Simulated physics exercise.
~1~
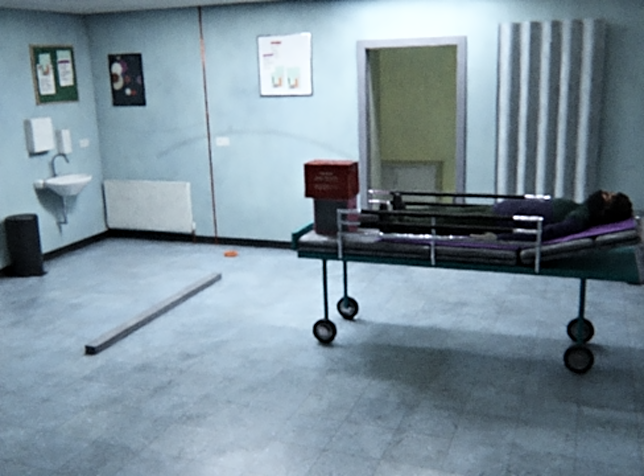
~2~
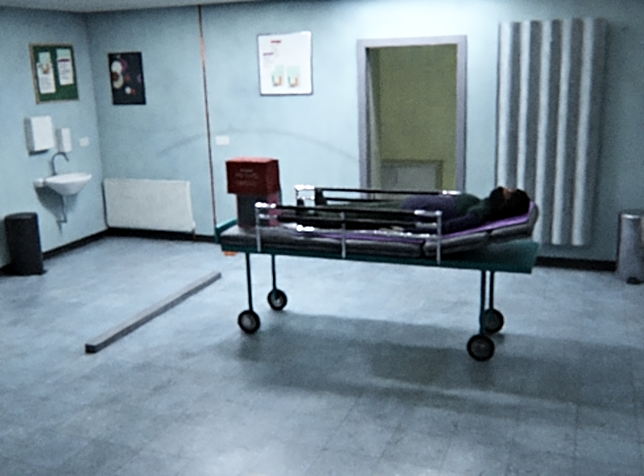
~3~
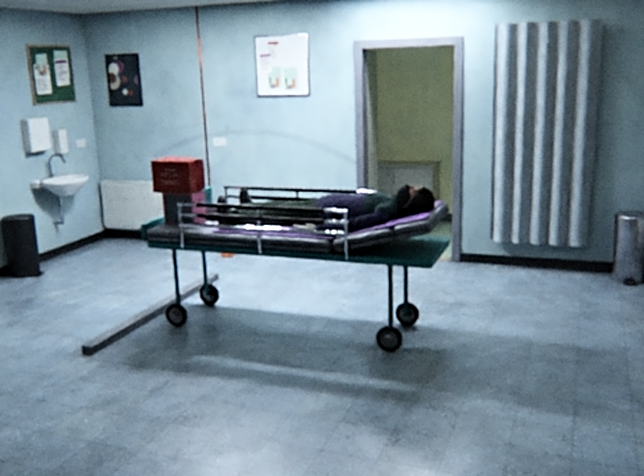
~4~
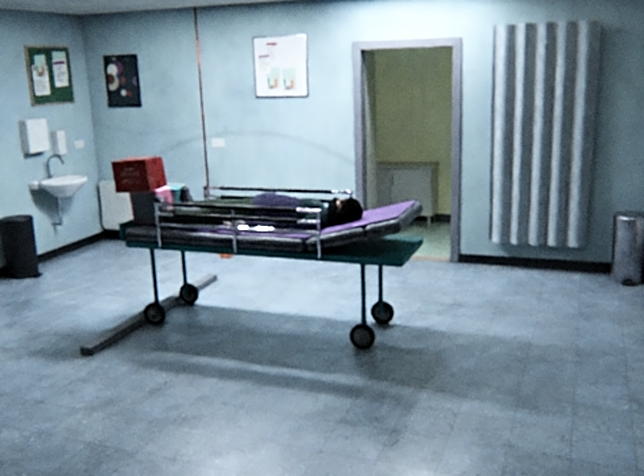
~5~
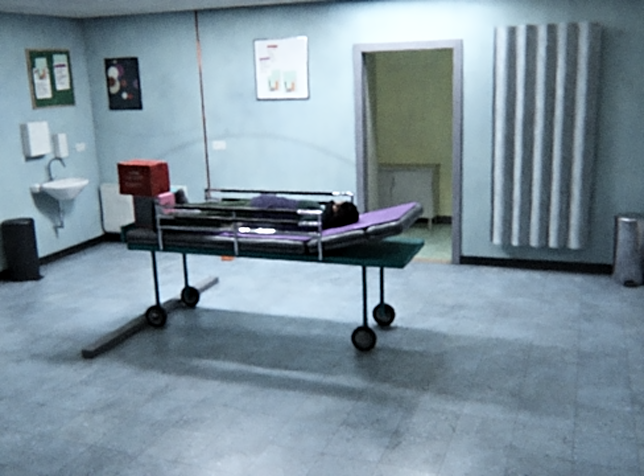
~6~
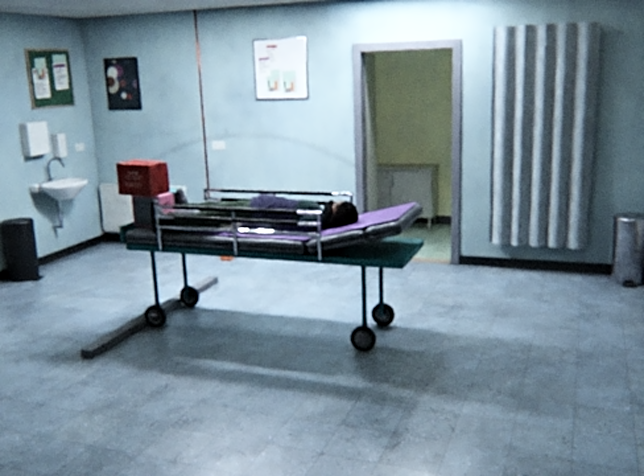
A person lying on a wheeled stretcher rolls left, slides toward its foot as it stops, and stays aboard.
